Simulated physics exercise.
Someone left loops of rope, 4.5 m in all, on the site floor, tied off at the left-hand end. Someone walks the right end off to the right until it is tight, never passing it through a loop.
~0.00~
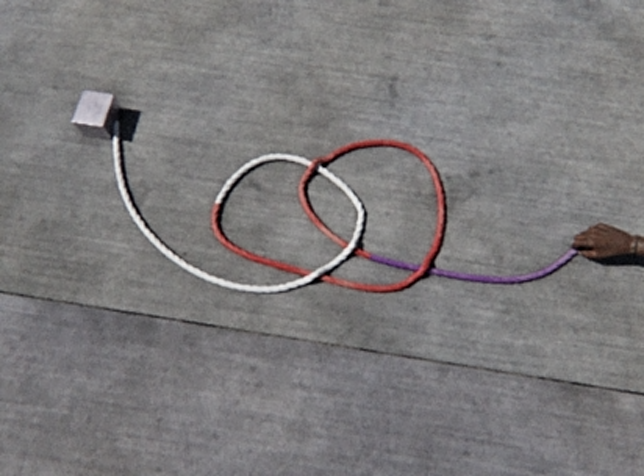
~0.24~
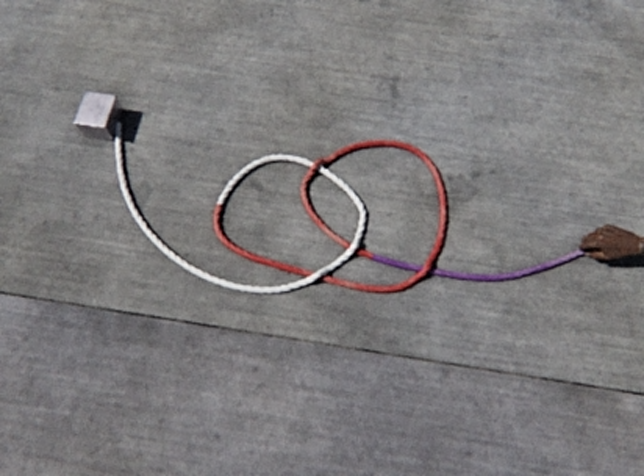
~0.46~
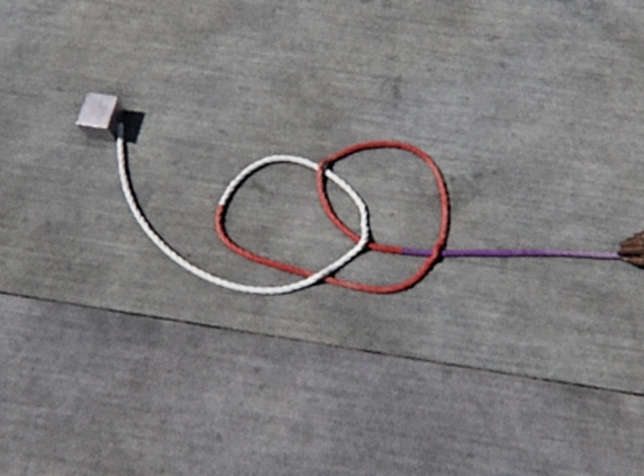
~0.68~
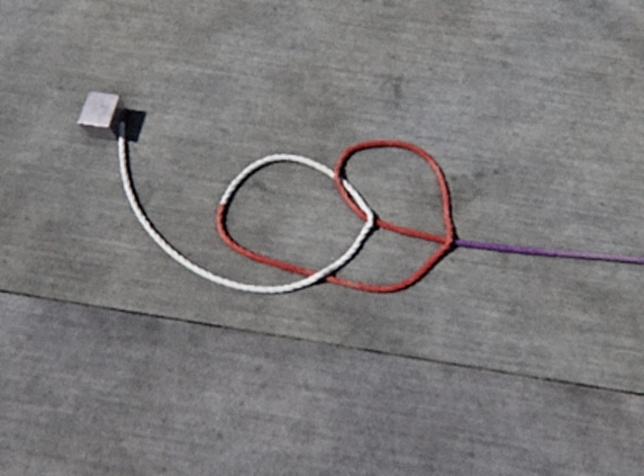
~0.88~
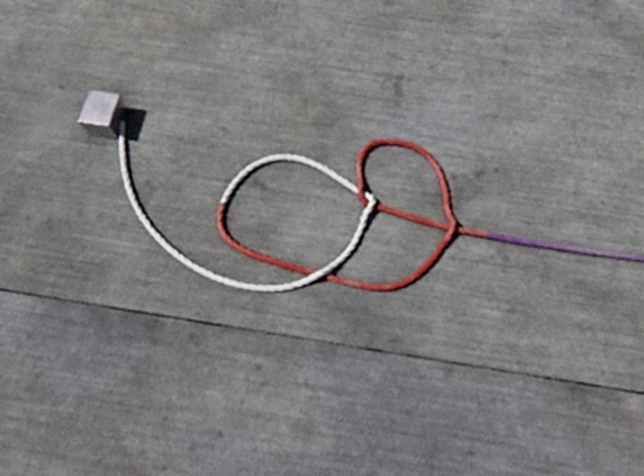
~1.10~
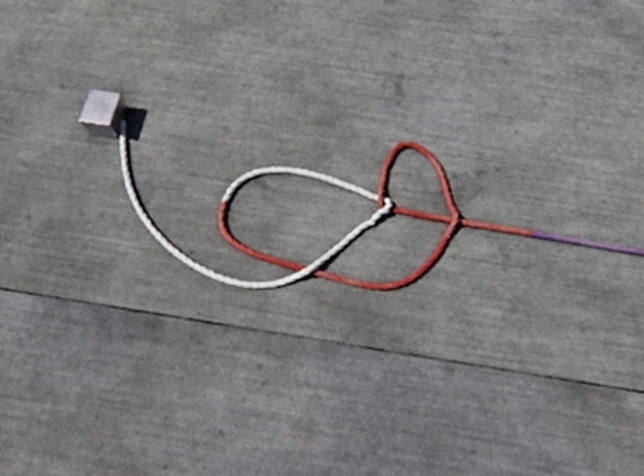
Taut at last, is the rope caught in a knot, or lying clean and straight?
The loops cinch shut.
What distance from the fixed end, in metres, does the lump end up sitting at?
Distance from fixed end: Around 1.4 m.
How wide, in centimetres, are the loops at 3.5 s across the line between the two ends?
The width at that point is about 38 cm.
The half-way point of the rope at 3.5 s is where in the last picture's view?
I'd put it somewhere around (473, 249).
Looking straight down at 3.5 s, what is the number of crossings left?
The number is 3.
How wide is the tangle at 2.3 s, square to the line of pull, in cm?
I'd put it at close to 40 cm.
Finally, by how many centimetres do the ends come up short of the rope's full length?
20 cm.
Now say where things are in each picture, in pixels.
The first picture shows crossings (314, 166) red over white, (319, 277) white over red, (353, 249) white over red, (424, 270) red over purple; rope runs through (152, 237) (348, 191) (299, 271) (398, 144) (436, 272); grip (576, 250).
In the second picture, rope runs through (154, 238) (301, 272) (438, 272); grip (584, 251).
In the third picture, rope runs through (156, 239) (303, 272) (468, 253); grip (622, 256).
In the fourth picture, rope runs through (157, 238) (304, 272) (513, 249).
In the fifth picture, rope runs through (158, 237) (304, 270) (552, 246).
In the sixth picture, rope runs through (159, 236) (371, 196) (305, 269) (404, 145) (597, 245).
By 2.3 s, the ends are 2.7 m apart, loops still 39 cm across.
By 3.5 s, the ends are 3.4 m apart, loops still 38 cm across.
By 4.7 s, the ends are 4.1 m apart, loops still 33 cm across.
By 5.8 s, the ends are 4.3 m apart, loops still 7 cm across.
By 6.1 s, the ends are 4.3 m apart, loops still 8 cm across.
